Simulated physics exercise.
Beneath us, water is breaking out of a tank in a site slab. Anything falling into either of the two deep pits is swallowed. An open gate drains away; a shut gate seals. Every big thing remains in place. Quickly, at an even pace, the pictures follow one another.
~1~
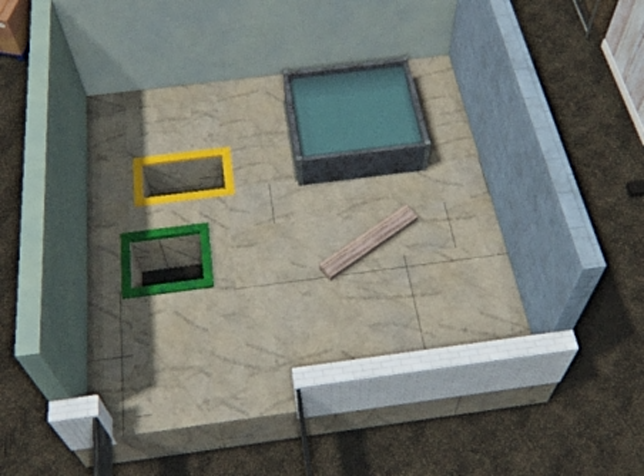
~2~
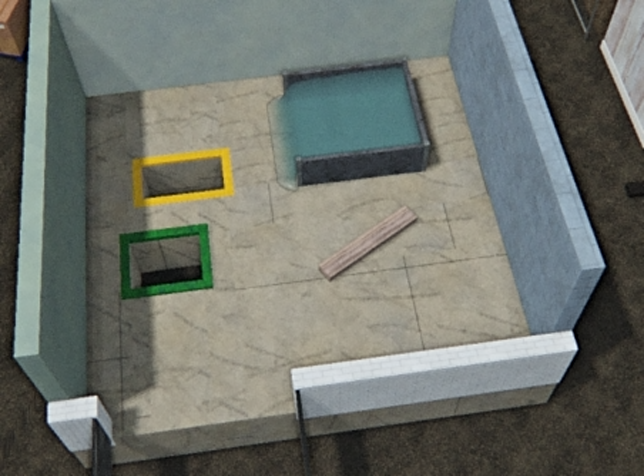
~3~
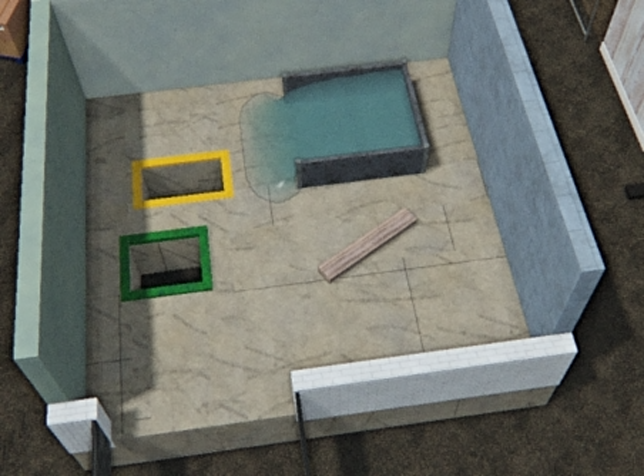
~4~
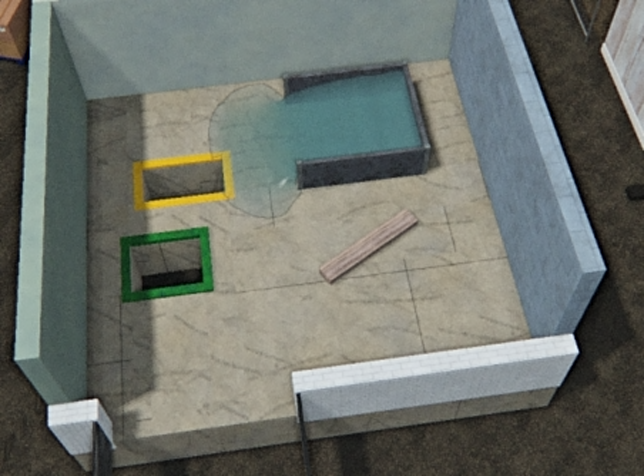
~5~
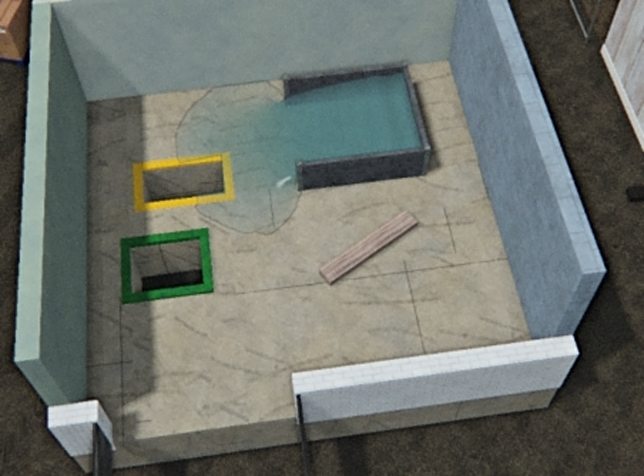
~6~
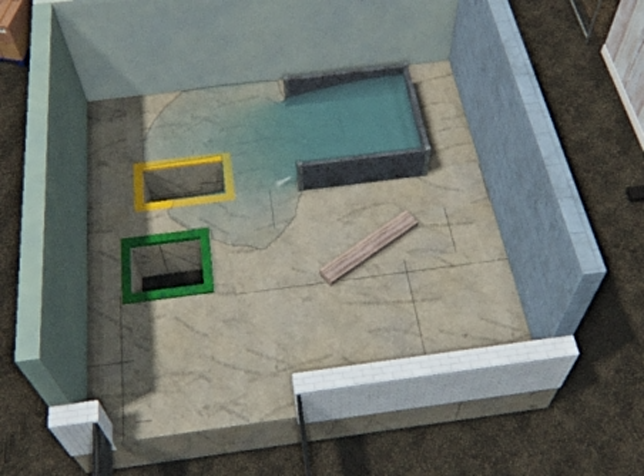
The clip opens on a still tank of blue-green water in a walled site slab, with yellow-edged and green-edged openings to its left and a plank lying below. Water then breaks out through the tank's left side and spreads leftward across the floor in a thin, widening sheet, reaching around the yellow-edged opening.
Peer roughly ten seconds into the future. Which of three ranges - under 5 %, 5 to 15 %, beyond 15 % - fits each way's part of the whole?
The gate pulls in a so-so amount - five to fifteen per cent, the yellow pit pulls in a good deal - past fifteen per cent, the green pit pulls in a so-so amount - five to fifteen per cent.
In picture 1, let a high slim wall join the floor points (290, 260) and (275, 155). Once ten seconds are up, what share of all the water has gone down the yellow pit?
Share for yellow - 35 in a hundred.
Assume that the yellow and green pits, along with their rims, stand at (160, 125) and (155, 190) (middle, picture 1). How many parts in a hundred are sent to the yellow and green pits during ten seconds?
Measured shares in per cent - yellow 45, green 20.
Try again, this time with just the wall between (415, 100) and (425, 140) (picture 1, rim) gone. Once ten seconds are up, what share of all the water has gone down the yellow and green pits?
For yellow it's about 6 per cent, and for green about 2 per cent.
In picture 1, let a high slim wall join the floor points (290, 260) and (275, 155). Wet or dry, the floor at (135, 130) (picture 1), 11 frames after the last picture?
Soaked.
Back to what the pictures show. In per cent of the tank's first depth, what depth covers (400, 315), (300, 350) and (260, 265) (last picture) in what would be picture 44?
First 0, next 2, last 4 in a hundred.
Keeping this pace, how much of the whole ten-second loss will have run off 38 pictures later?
Result, approximate: 80 per cent.
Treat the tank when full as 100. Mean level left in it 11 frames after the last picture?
Somewhere near 30 %, give or take.
A moment on, water covers 30 % of the floor; the gate 0 %, the yellow pit 10 %, the green pit 0 %.
Next, water covers 30 % of the floor; the gate 0 %, the yellow pit 19 %, the green pit 2 %.
Then, water covers 35 % of the floor; the gate 0 %, the yellow pit 29 %, the green pit 5 %.
Later, water covers 50 % of the floor; the gate 5 %, the yellow pit 44 %, the green pit 8 %.
In the end, water covers 50 % of the floor; the gate 12 %, the yellow pit 52 %, the green pit 9 %.
